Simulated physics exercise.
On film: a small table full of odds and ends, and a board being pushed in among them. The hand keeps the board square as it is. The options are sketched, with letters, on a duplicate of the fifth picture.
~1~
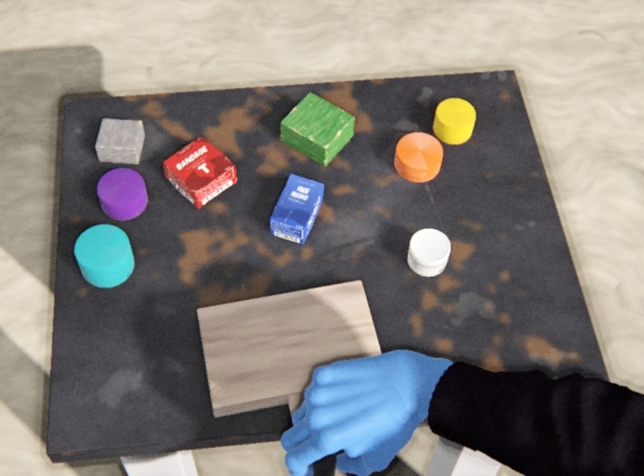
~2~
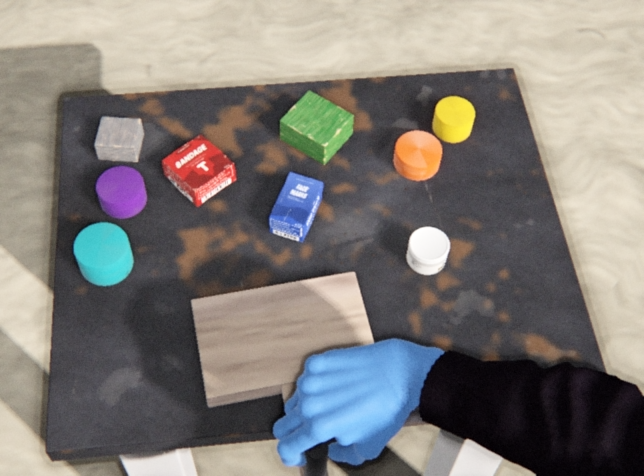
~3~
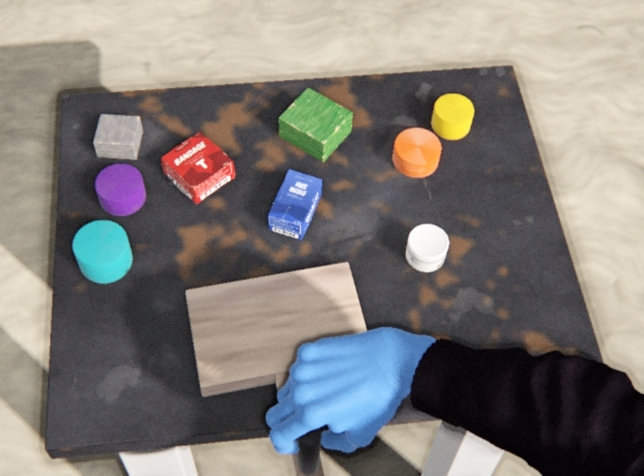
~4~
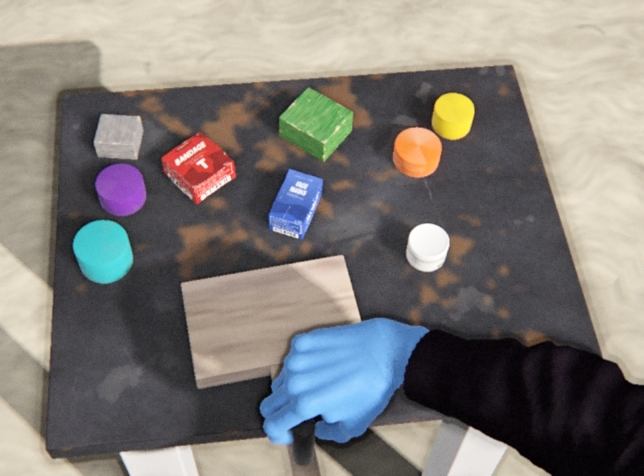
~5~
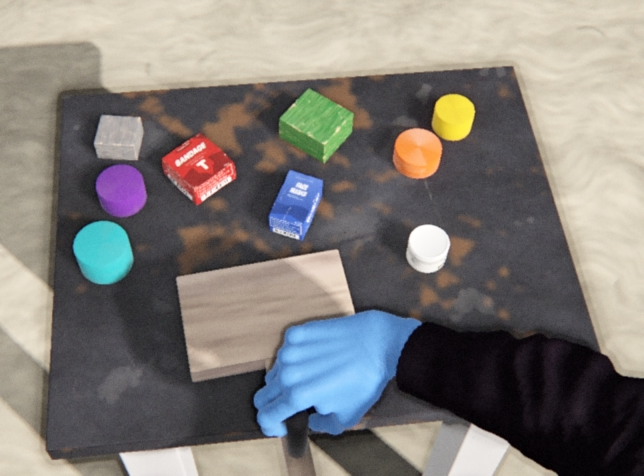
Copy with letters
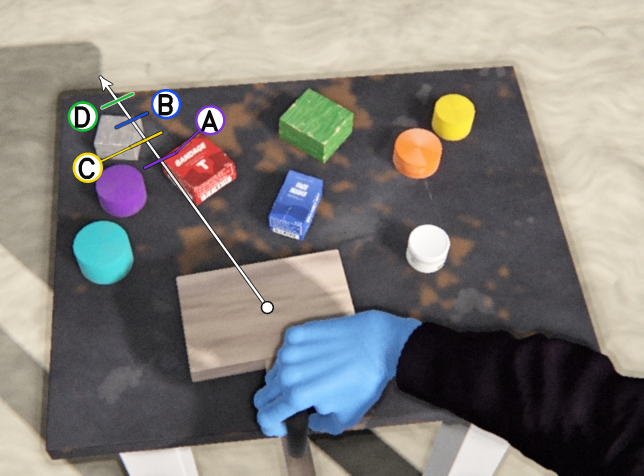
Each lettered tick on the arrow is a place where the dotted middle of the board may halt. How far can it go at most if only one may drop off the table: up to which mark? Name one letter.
C.
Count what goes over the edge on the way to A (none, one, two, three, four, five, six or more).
In all, none.
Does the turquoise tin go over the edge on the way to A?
No.
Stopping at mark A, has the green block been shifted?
No.
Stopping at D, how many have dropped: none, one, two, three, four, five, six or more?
By then, three.
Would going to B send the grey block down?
Yes.
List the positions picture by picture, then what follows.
In the first picture, board (290, 341); green block (318, 129); grey block (121, 141).
In the second picture, board (284, 332); yellow tin (454, 119).
In the third picture, board (277, 321); blue box (296, 205).
In the fourth picture, board (272, 314); red box (198, 167).
In the fifth picture, board (267, 308); white tub (427, 249); green block (316, 125); grey block (119, 138).
On the marked copy, A at (161, 160); B at (132, 120); C at (146, 140); D at (117, 101); the arrow from (267, 308) to (100, 77); the white dot at (267, 308).
With C. Early on, board (221, 249); blue box (288, 172); turquoise tin (104, 253).
Further on, board (178, 190); turquoise tin (77, 249); grey block (123, 113).
At the end, board (147, 147); red box (174, 86); grey block (127, 95); none fallen.
As for the rest, A is within the limit but short; B drops three; D drops three.
